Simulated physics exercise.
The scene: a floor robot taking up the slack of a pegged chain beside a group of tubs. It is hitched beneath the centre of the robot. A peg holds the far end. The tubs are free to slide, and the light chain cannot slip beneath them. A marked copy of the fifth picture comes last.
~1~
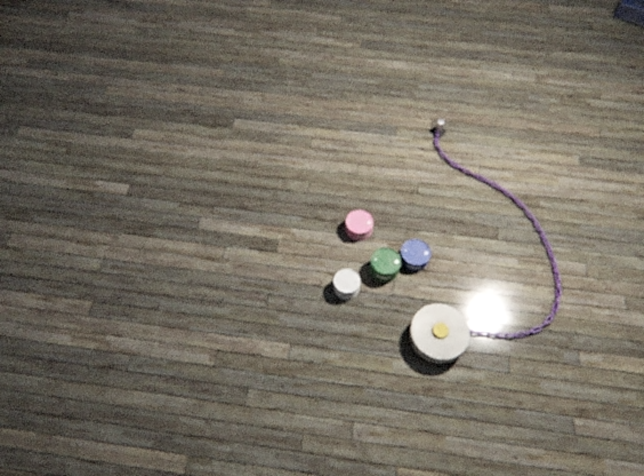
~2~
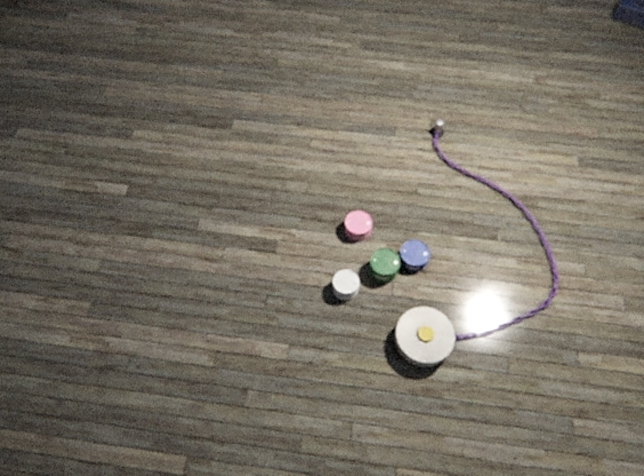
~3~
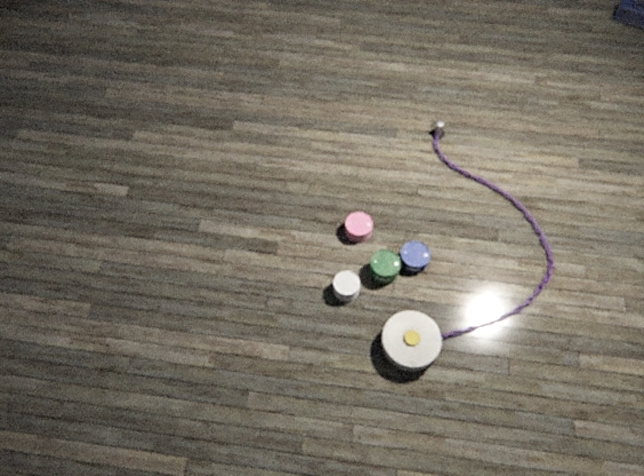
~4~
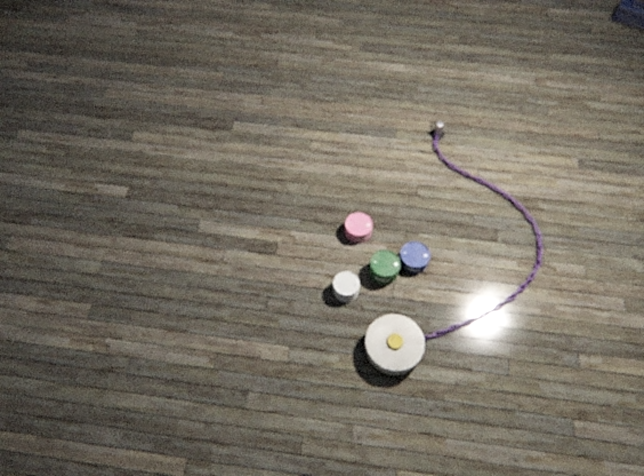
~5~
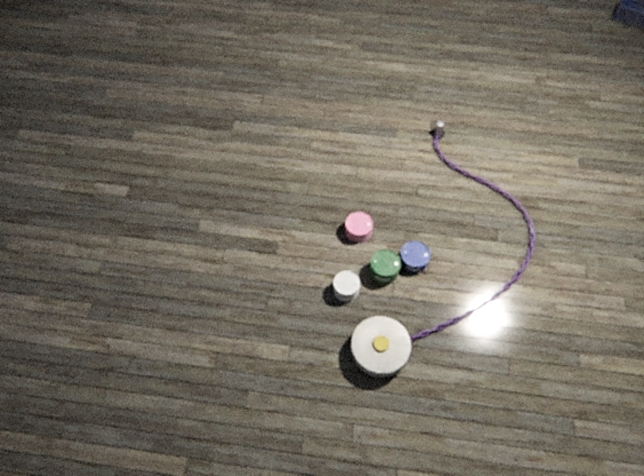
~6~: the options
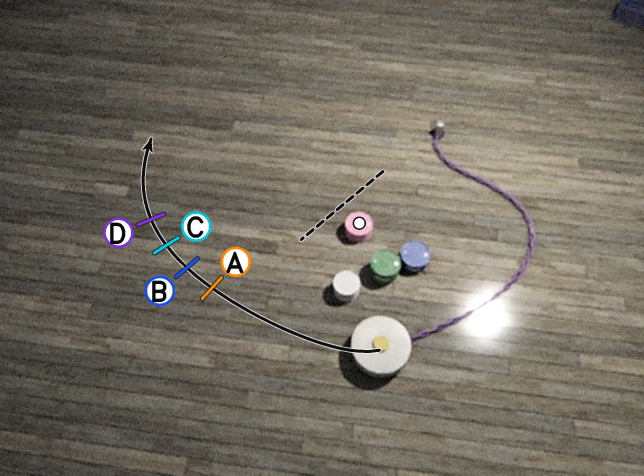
At first, a round white robot sits at the lower right of four small tubs, pink, green, blue and white, with a purple cord curving from it up to a small peg. The robot slides slowly left below the tubs, drawing the cord's bend inward, while the tubs stay in place.
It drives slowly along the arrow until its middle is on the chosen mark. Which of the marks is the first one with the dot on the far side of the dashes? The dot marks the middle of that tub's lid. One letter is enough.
Mark D.
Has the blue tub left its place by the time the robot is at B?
Yes.
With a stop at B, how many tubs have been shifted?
Three.
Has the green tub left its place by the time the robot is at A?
By then, no.
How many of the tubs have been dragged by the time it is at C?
Four.
On the marked copy, A at (212, 288); B at (187, 268); C at (166, 245); D at (151, 219); the dashed line at (344, 204); the route from (379, 350) via (193, 273) to (151, 139); the white dot at (359, 223).
Following D. Soon after the start, robot (277, 322); pink tub (359, 227).
Later, robot (194, 271); green tub (373, 258); white tub (342, 269); blue tub (394, 243); pink tub (359, 227).
In the end, robot (149, 215); green tub (341, 223); white tub (315, 227); blue tub (363, 210); pink tub (339, 201); the dot on the pink tub is over the dashed line.
As for the rest, A leaves the dotted tub short, at (359, 227); B leaves the dotted tub short, at (359, 227); C leaves the dotted tub short, at (348, 216).
